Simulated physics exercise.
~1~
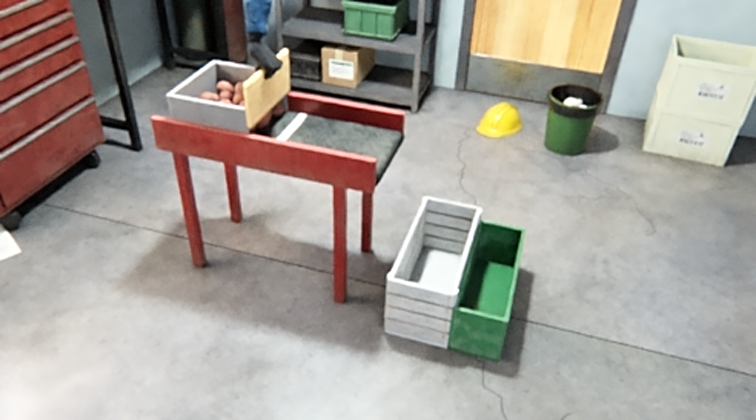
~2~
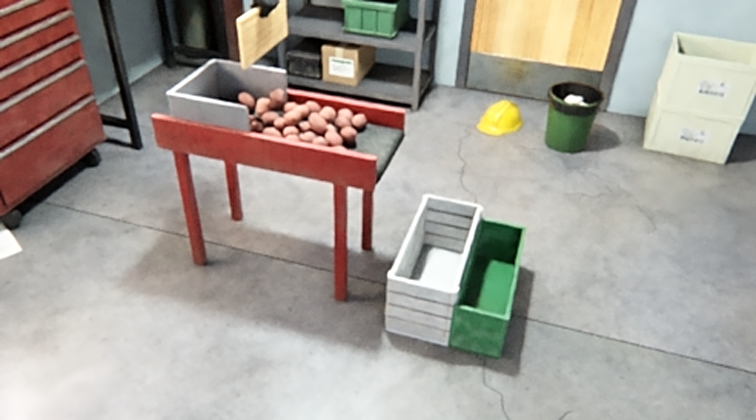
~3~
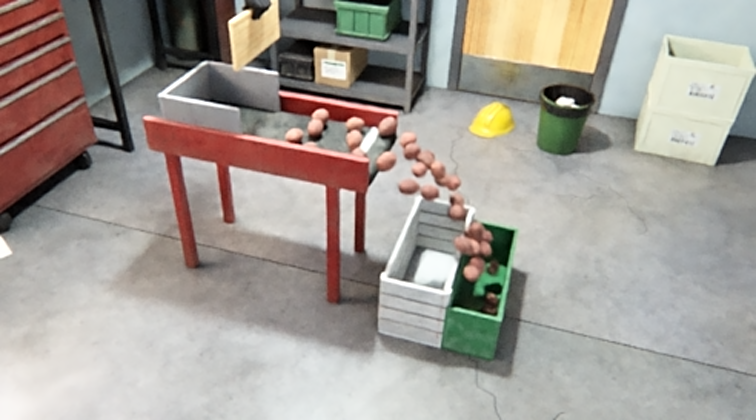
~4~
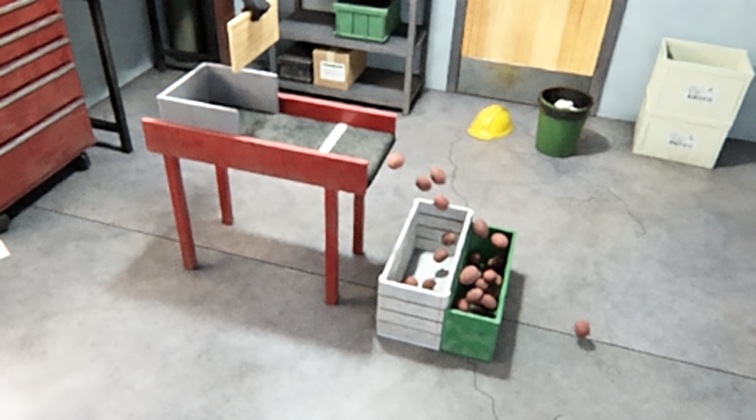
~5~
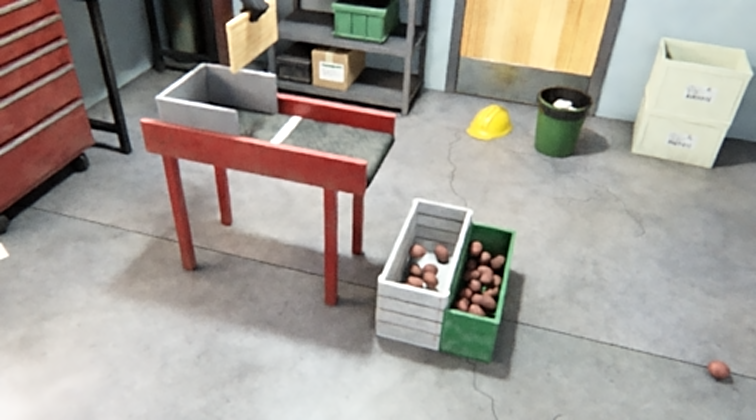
A red-framed conveyor belt carried a load of red potatoes out of a grey pen once its gate lifted, tipping them off the right end into a white tub and a green box, with most landing in the green one and one rolling away across the floor.
